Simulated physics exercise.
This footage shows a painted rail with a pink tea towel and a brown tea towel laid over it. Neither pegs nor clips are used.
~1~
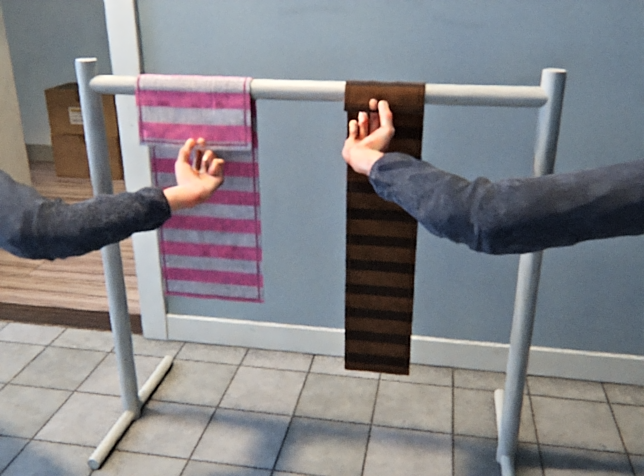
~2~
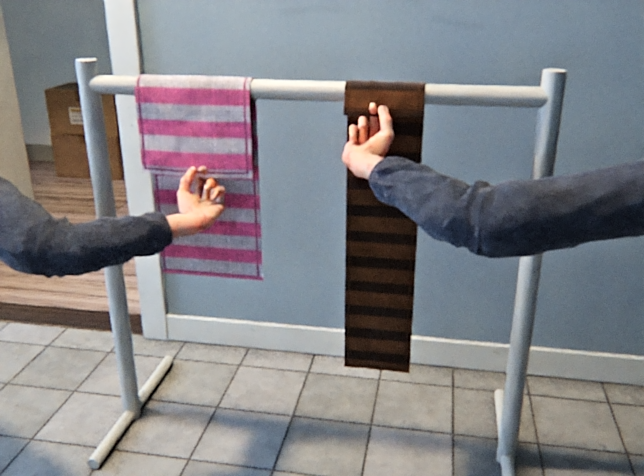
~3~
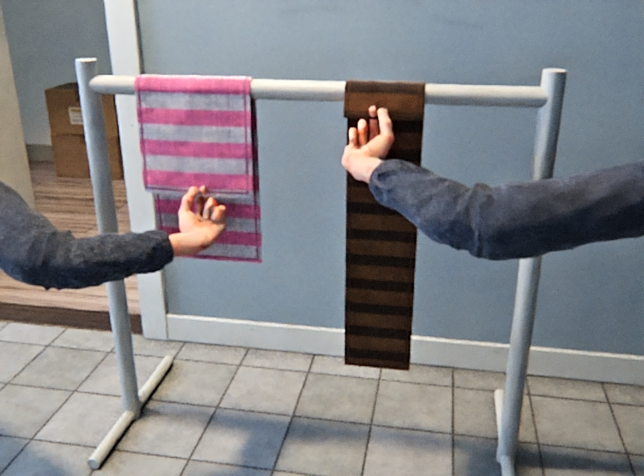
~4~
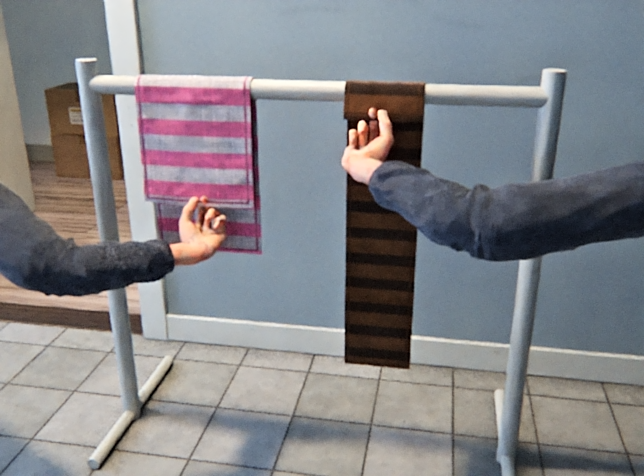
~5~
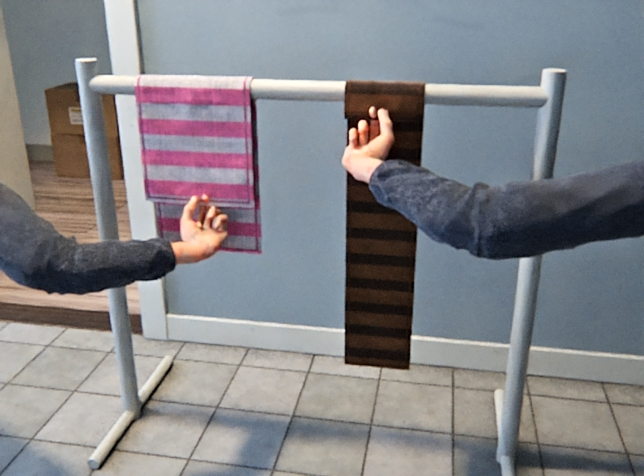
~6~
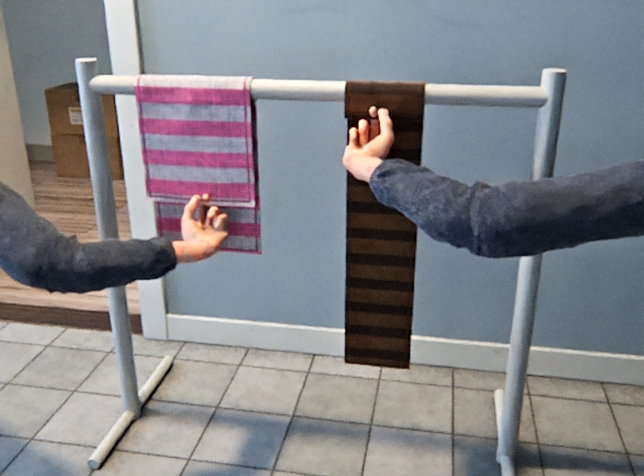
Over a tiled floor, one hand drawing a pink striped towel's front down a rail, another barely moving a brown one.
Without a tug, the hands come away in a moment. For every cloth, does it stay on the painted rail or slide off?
As I see it, the pink tea towel is still there; the brown tea towel is gone.
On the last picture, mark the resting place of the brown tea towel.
Resting point: Approx. (373, 433).
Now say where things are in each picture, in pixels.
Pink tea towel front hem (232, 144), back hem (247, 297); brown tea towel front hem (364, 105), back hem (360, 366), in the first picture.
Pink tea towel front hem (233, 172); brown tea towel front hem (363, 109), in the second picture.
Pink tea towel front hem (234, 191); brown tea towel front hem (363, 112), in the third picture.
Pink tea towel front hem (234, 201); brown tea towel front hem (363, 114), in the fourth picture.
Pink tea towel front hem (235, 201); brown tea towel front hem (363, 113), in the fifth picture.
Pink tea towel front hem (236, 200), back hem (244, 248), front over half the back; brown tea towel front hem (364, 113), back hem (360, 361), front far shorter than the back, in the sixth picture.
Then, 0.34 s after the last picture, pink tea towel still hanging; brown tea towel clear of the rail and dropping near (379, 318).
Then, 0.60 s after the last picture, pink tea towel still hanging; brown tea towel in a heap on the floor near (374, 432).
At rest, pink tea towel still hanging; brown tea towel in a heap on the floor near (373, 433). The pink tea towel keeps its place and the brown tea towel slides off.
